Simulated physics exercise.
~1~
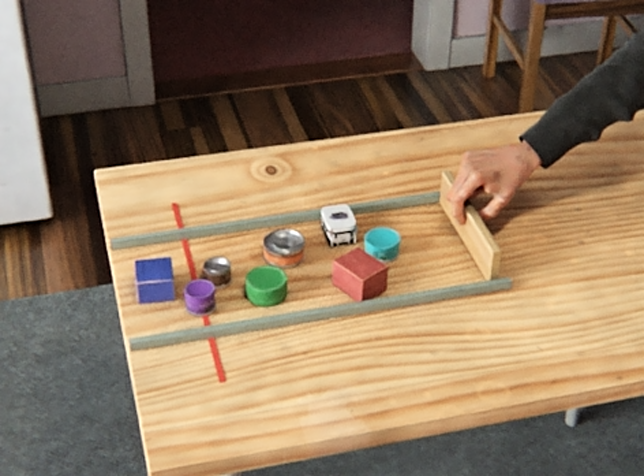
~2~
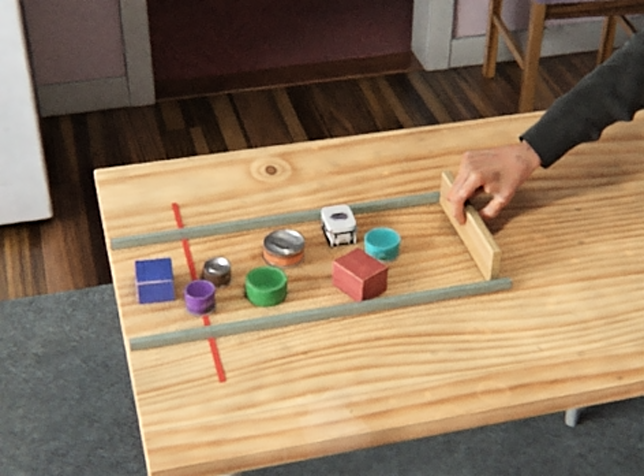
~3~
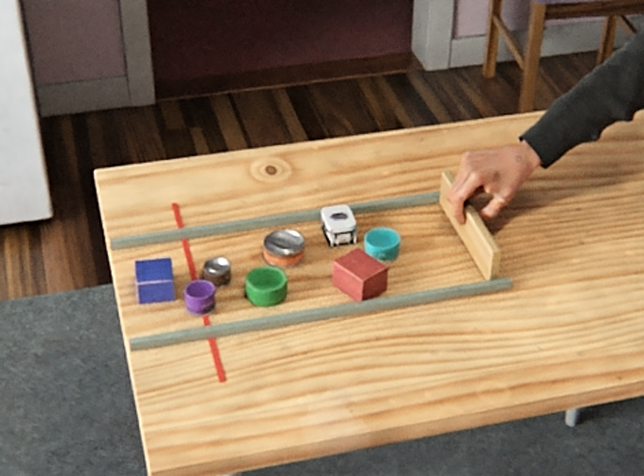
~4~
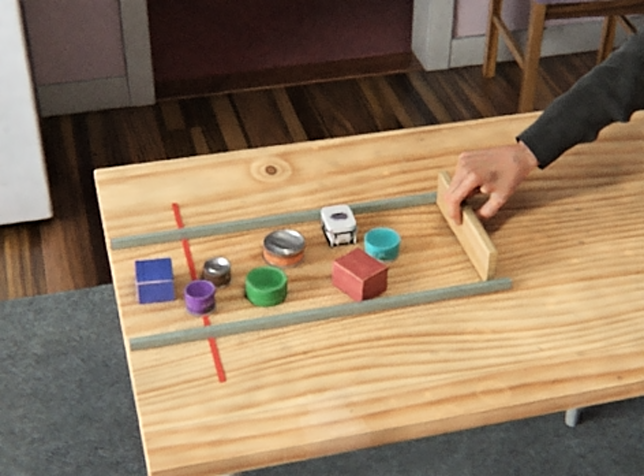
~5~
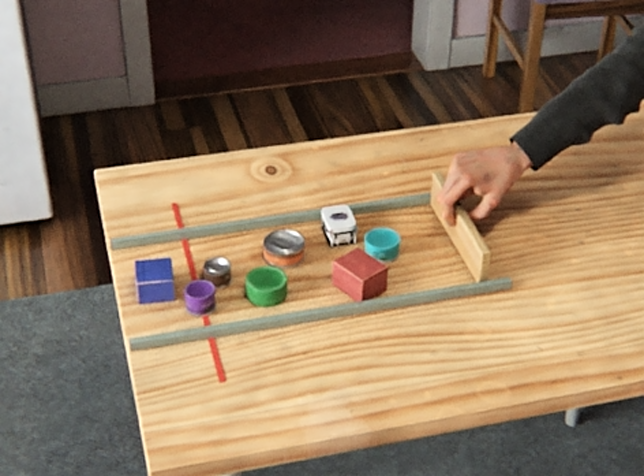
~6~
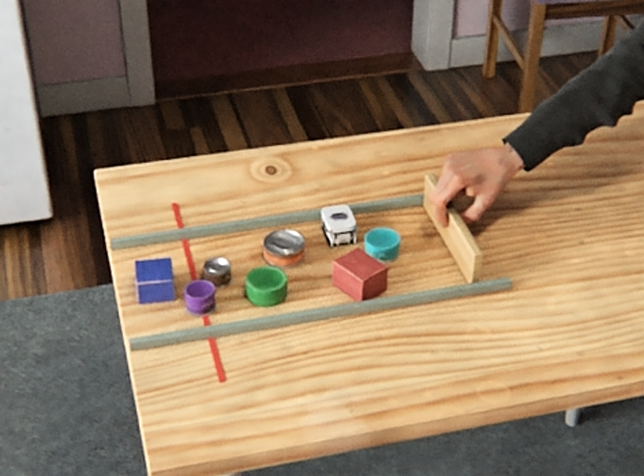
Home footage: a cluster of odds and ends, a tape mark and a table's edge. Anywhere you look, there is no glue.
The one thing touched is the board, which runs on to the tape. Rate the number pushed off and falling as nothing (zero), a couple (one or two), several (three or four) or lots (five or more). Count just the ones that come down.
It is a couple.
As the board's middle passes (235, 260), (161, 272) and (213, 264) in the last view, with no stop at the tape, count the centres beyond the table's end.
In order, that gives 0, then 5, then 0.
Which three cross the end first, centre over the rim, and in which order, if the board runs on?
Going earliest first, it's the purple tin, next the blue block, and after that the green lid.
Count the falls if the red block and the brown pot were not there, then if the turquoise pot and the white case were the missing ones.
The answer is 0 and then 1.
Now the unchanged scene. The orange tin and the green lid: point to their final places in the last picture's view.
First at (141, 263); second at (146, 310).
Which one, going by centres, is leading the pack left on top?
Nearest at the end: The green lid.
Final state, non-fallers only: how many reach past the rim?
0 in all.
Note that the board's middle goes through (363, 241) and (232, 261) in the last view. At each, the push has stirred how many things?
First position 3; second position 8.
A little later, none off yet; blue block at rest near (155, 281); purple tin at rest near (200, 298); brown pot at rest near (218, 274).
When it is over, the number that fall off is one or two; down, purple tin and blue block.
